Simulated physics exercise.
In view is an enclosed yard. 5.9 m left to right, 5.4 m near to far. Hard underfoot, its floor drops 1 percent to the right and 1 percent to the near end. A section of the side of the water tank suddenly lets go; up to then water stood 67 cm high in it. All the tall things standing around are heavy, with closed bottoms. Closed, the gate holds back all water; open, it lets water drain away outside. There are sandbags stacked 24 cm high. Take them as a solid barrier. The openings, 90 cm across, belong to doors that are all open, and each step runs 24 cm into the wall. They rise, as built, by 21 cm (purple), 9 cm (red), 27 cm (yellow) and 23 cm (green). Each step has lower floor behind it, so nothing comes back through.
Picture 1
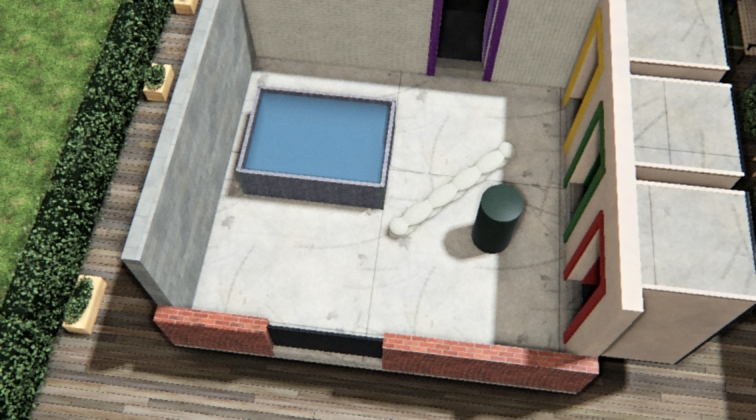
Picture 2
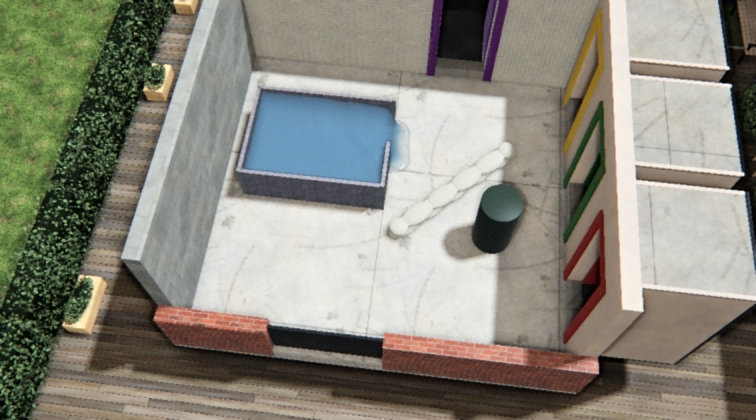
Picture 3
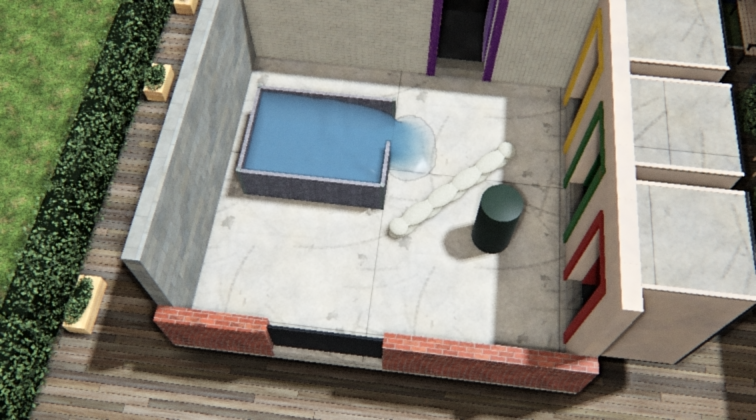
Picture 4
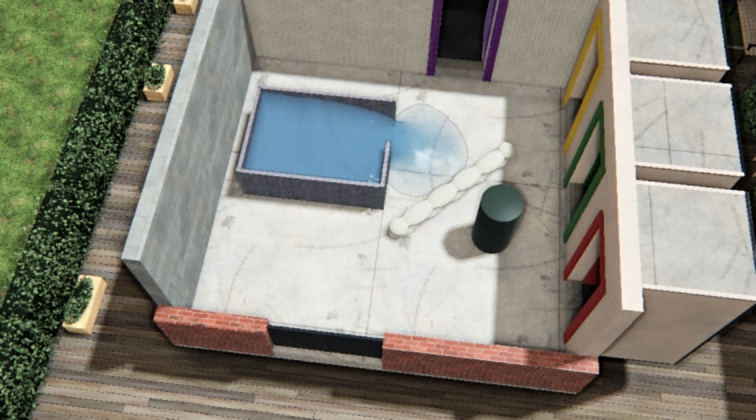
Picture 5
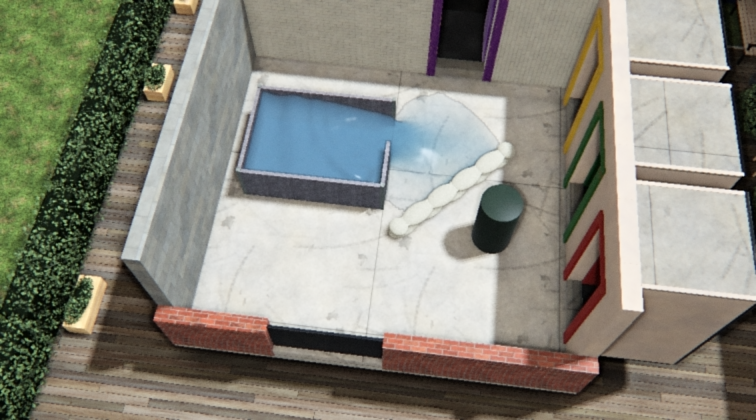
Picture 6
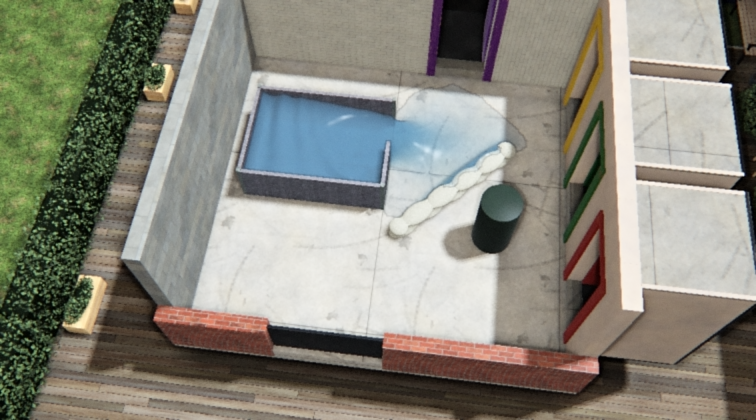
The clip shows an enclosed yard with a raised tank of still blue water; a gap opens in its right side, and water pours out, fanning across the pale floor toward the white sandbags and the back wall.
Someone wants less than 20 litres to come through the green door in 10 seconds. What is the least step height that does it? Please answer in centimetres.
It needs to be around 6 cm high.
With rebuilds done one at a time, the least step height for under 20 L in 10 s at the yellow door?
Yellow would need about 30 cm on its own.
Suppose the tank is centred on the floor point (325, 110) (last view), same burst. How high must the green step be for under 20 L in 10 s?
With that change, some 8.5 centimetres.
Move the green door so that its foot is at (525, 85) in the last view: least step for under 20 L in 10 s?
Roughly 34 cm, give or take.
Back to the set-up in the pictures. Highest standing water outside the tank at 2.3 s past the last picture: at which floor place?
At about pixel (559, 102).
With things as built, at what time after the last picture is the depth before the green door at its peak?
I'd say near 2.0 seconds.
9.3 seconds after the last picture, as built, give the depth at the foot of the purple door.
About 9.0 centimetres.
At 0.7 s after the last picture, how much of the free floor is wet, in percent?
Some 20 per cent of it.
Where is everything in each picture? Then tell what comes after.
Still water, 67 cm deep, in the water tank at (319, 137); the green door at (581, 182) is dry, in the first picture.
The front is at (401, 166), 0.3 m from the gap at (389, 139); 0.2 m2 of floor is wet, 67 cm left at the back, in the second picture.
The front is at (429, 166), 0.7 m from the gap at (389, 139); 0.8 m2 of floor is wet, 67 cm left at the back, in the third picture.
Water pours out at (389, 139) and has run 1.3 m, to (464, 155); about 7 cm deep outside, 67 cm at the back, in the fourth picture.
The front is at (498, 151), 1.9 m from the gap at (389, 139); 2.9 m2 of floor is wet, 66 cm left at the back, in the fifth picture.
Water pours out at (389, 139) and has run 2.3 m, to (519, 139); about 6 cm deep outside, 62 cm at the back; the green door at (581, 182), 3.3 m from the gap, is still 1.5 m from the nearest water, in the sixth picture.
Then, 0.7 s after the last picture water covers 20 % of the floor, deepest (37 cm) near (398, 142); it has not reached the green door.
Then, 2.3 s after the last picture water covers 35 % of the floor, deepest (36 cm) near (559, 102); 11 cm at the green door, 0 litres in over its 23 cm step.
Then, 9.3 s after the last picture water covers 95 % of the floor, deepest (14 cm) near (245, 332); 6 cm at the green door, 0 litres in over its 23 cm step.
At the green door as built, the water peaked near 12 cm, 2.1 s after the last picture.
With a step of 5.5 cm, 25 litres would have come in within the 10 s; with 6.5 cm, 15 litres. So under 20 litres takes about 6 cm.
